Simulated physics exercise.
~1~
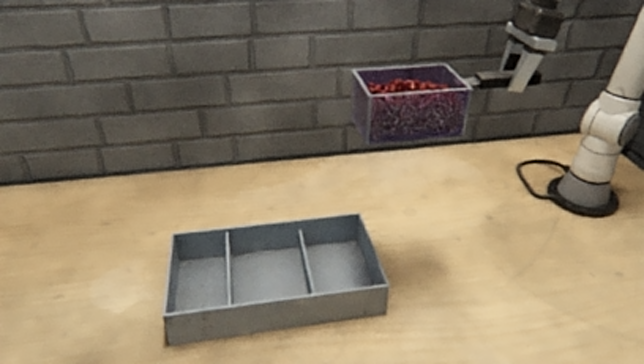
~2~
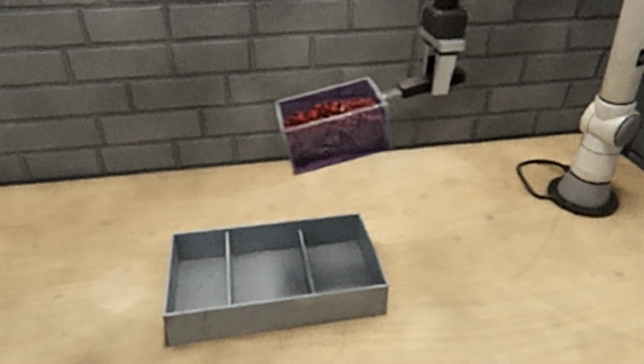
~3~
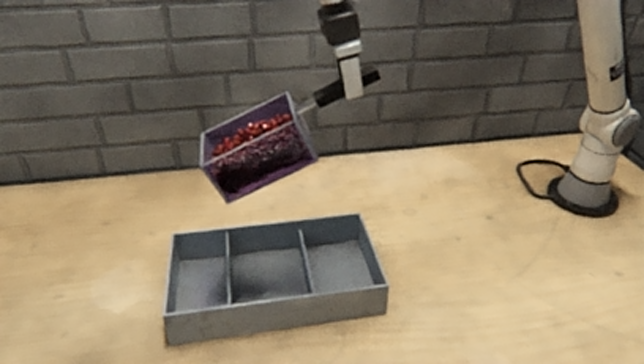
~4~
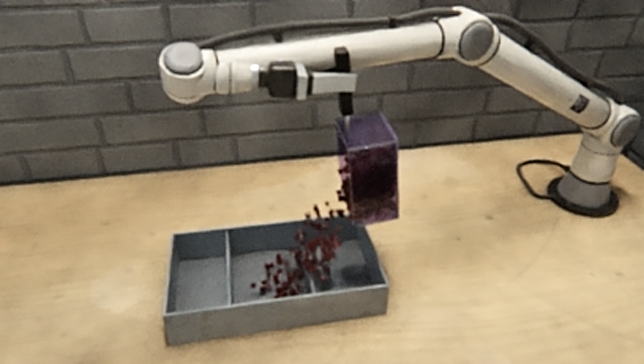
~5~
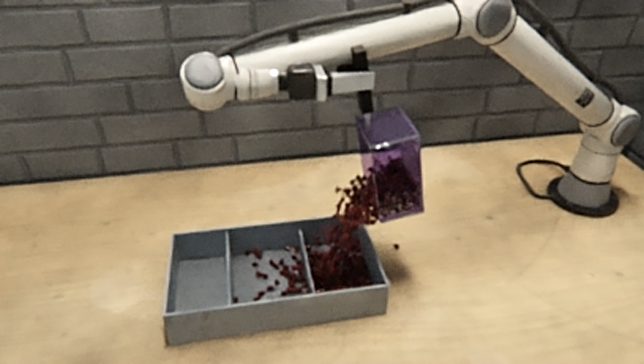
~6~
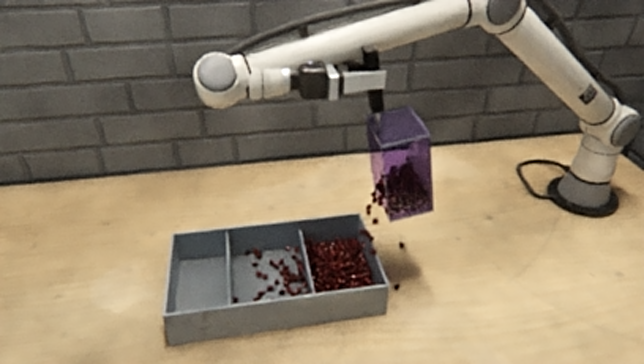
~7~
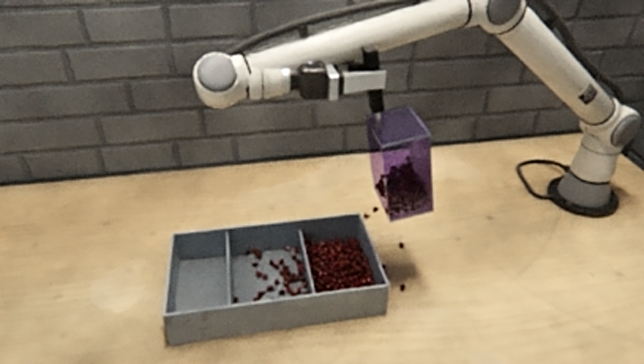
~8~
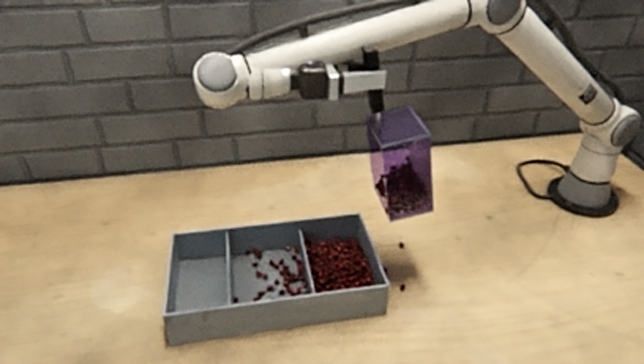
A robot arm tips a purple box, pouring dark red beans mostly into the tray's right section.
